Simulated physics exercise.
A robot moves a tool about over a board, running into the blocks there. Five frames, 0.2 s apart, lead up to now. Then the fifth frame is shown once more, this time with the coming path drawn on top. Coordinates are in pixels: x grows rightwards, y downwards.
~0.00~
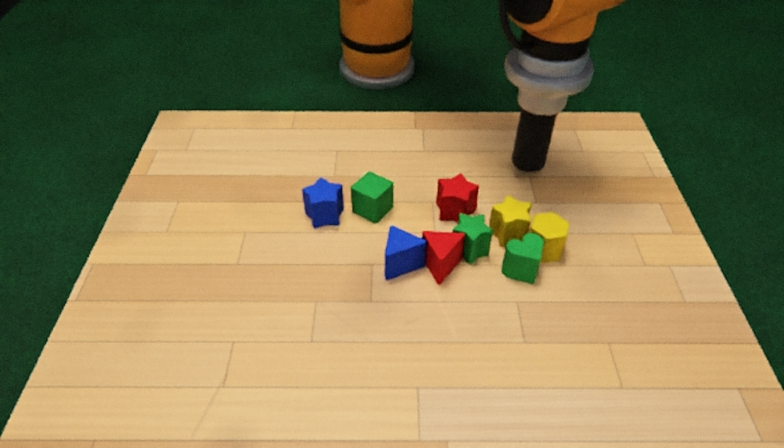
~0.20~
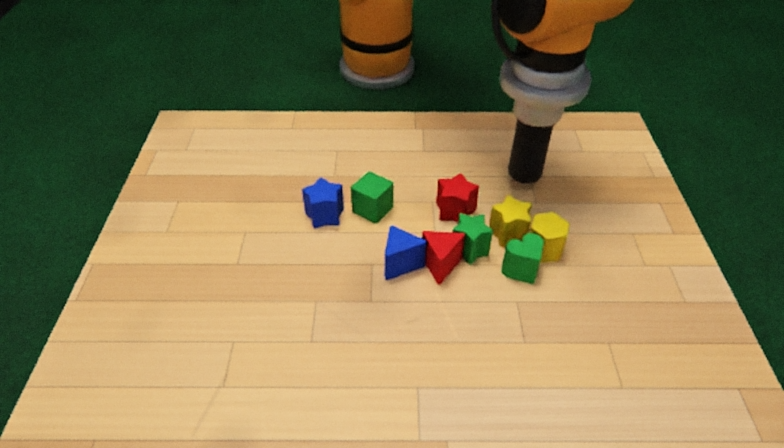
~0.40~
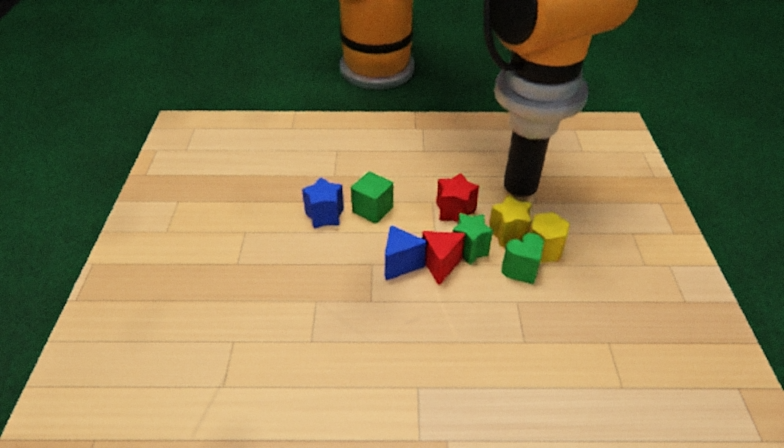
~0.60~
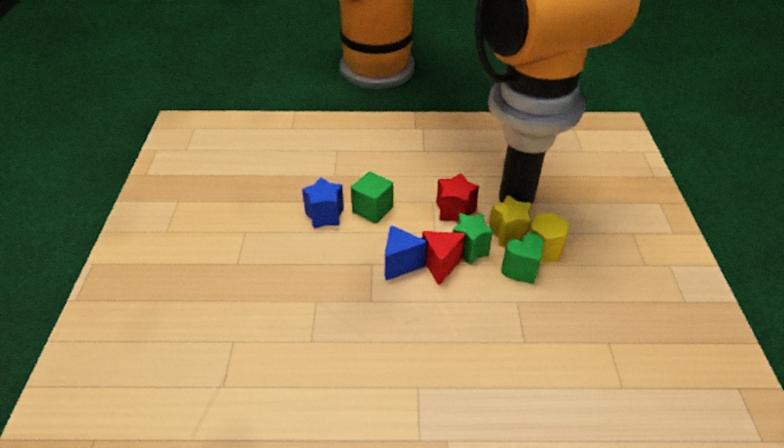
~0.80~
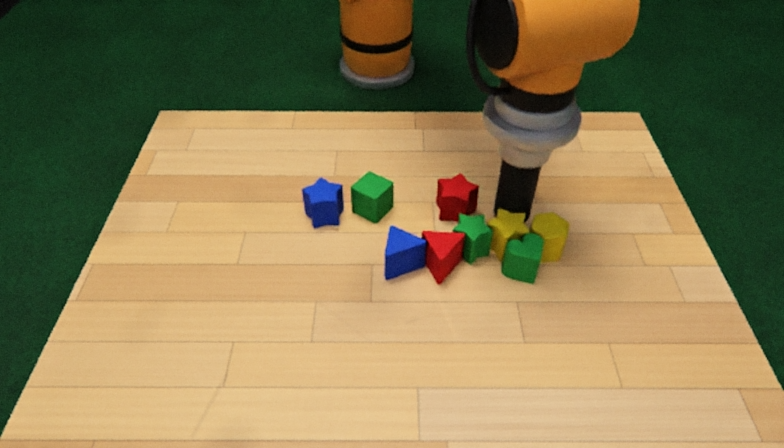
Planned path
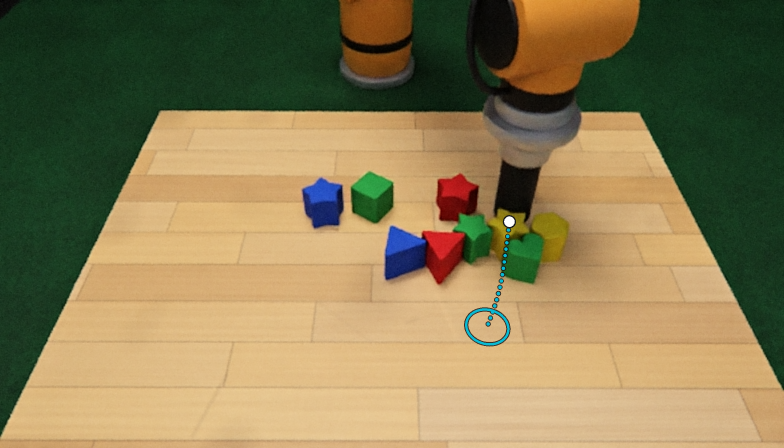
A robot arm's dark tool moves toward the viewer and slightly left over a pale wooden board on a green surface, seen from above at an angle by a still camera. Blue star and green cube sit left, a red star, blue and red triangles and green star near the middle, yellow star, yellow block and green heart right. The tool reaches the yellow star and nudges it slightly nearer the viewer, while the other blocks stay put.
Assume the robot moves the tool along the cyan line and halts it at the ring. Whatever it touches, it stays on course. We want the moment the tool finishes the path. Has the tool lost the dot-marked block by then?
I expect not.
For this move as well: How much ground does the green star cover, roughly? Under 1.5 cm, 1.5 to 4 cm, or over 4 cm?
Band: 1.5 to 4 cm.
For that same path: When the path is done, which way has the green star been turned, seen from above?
My prediction: CW.
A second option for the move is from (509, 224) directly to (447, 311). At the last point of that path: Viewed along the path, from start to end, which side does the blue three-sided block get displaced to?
Displaced right.
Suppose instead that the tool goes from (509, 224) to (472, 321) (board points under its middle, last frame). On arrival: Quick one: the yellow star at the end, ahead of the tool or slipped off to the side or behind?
Slipped clear.
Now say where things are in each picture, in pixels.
Tip of the tool (528, 162), middles of tops, red three-sided block (443, 241), green star (473, 225), yellow star (514, 209), green heart block (527, 246), in the first frame.
Tool (525, 173), nothing pushed, in the second frame.
Tool (521, 185), nothing pushed, in the third frame.
Tool (516, 199), nothing pushed, in the fourth frame.
Tool (512, 213), red three-sided block (443, 241), green star (473, 225), yellow star (509, 222), green heart block (527, 246), in the fifth frame.
The line goes from (509, 224) through (505, 255) and (499, 289) to (487, 326); the dot is on the yellow star.
On the path given first. One third of the way, tool (507, 244); red three-sided block (438, 242), turned 10° anticlockwise; green star (474, 234), turned 70° clockwise; yellow star (509, 256); green heart block (532, 279).
Two thirds of the way, tool (502, 279); red three-sided block (437, 241), turned 20° anticlockwise; green star (473, 242), turned 115° clockwise; yellow star (503, 295); green heart block (539, 305), turned 50° anticlockwise.
At the end, tool (489, 316); red three-sided block (437, 241), turned 20° anticlockwise; green star (473, 242), turned 115° clockwise; yellow star (493, 336); green heart block (539, 309), turned 70° anticlockwise.
